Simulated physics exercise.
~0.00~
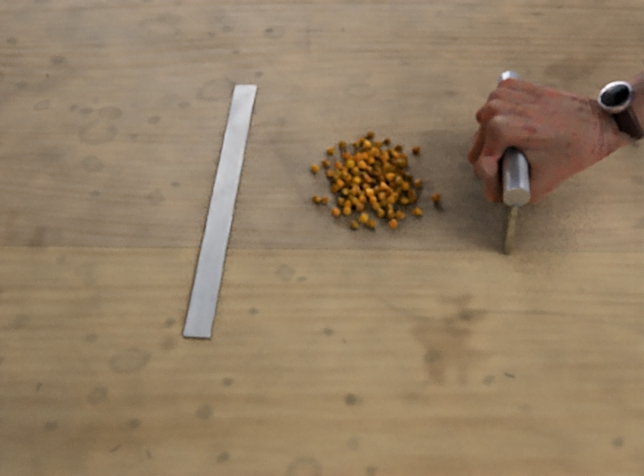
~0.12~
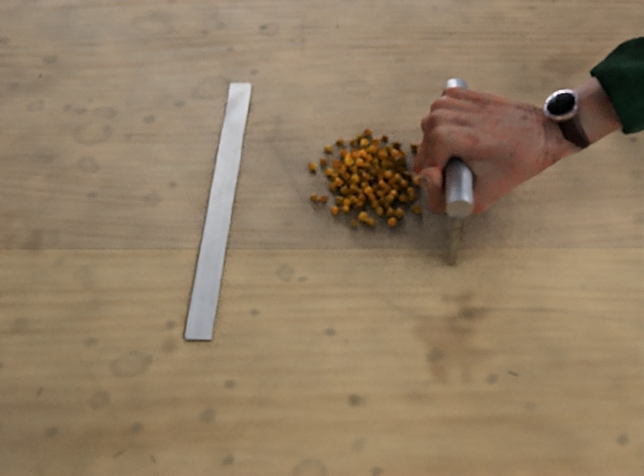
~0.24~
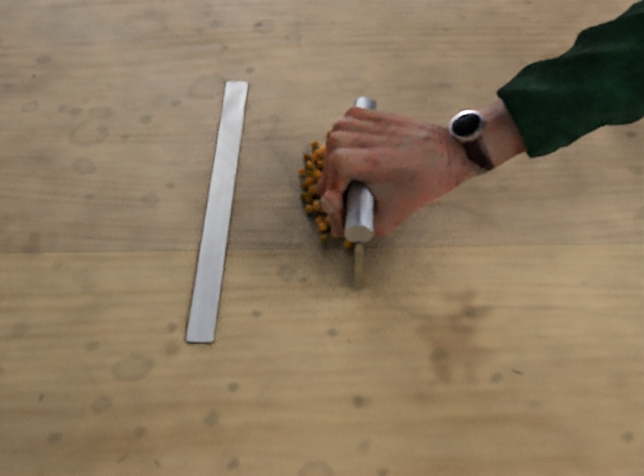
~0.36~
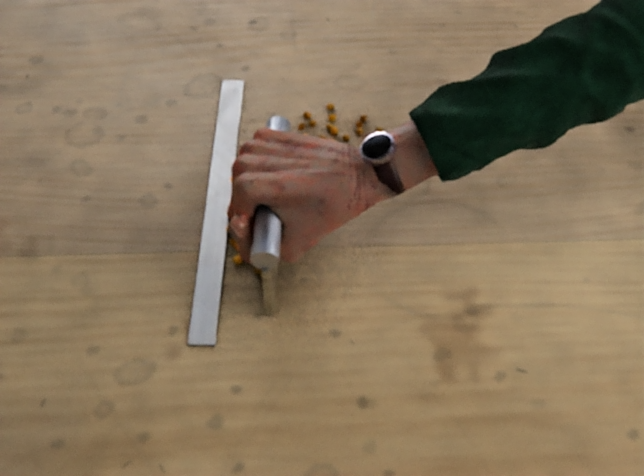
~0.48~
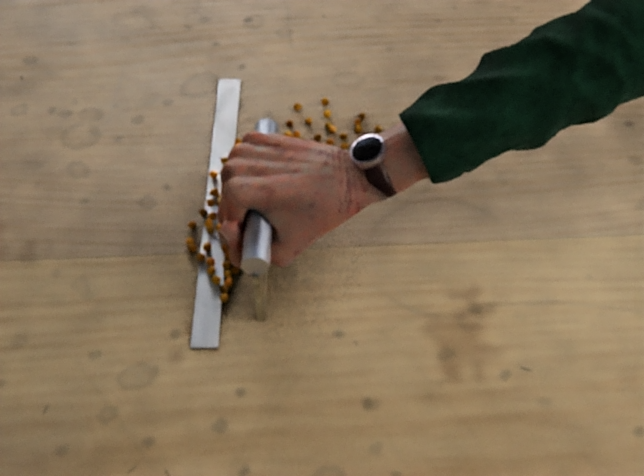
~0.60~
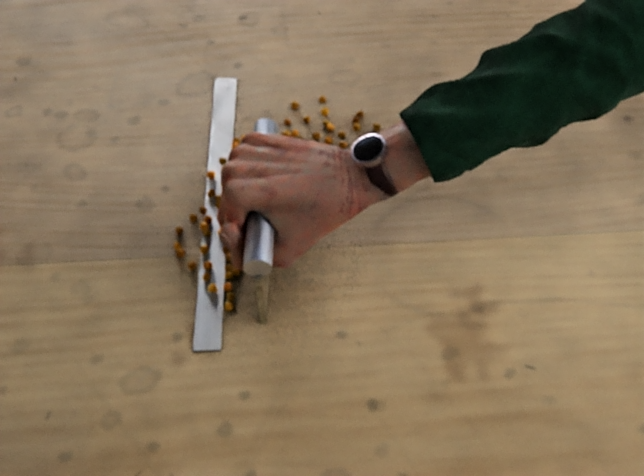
To begin with, a hand wearing a watch grips a scraper with a metallic handle to the right of a loose pile of orange-yellow kernels, while a flat pale strip lies across the way on a wooden surface. The hand slides the scraper left until it meets the pile, and a green sleeve comes into view. It pushes most of the kernels along toward the strip, leaving a few behind near the top. Close to the strip, the scraper halts, and kernels spill onto and past it. They settle scattered around the strip, with the hand still holding the scraper.
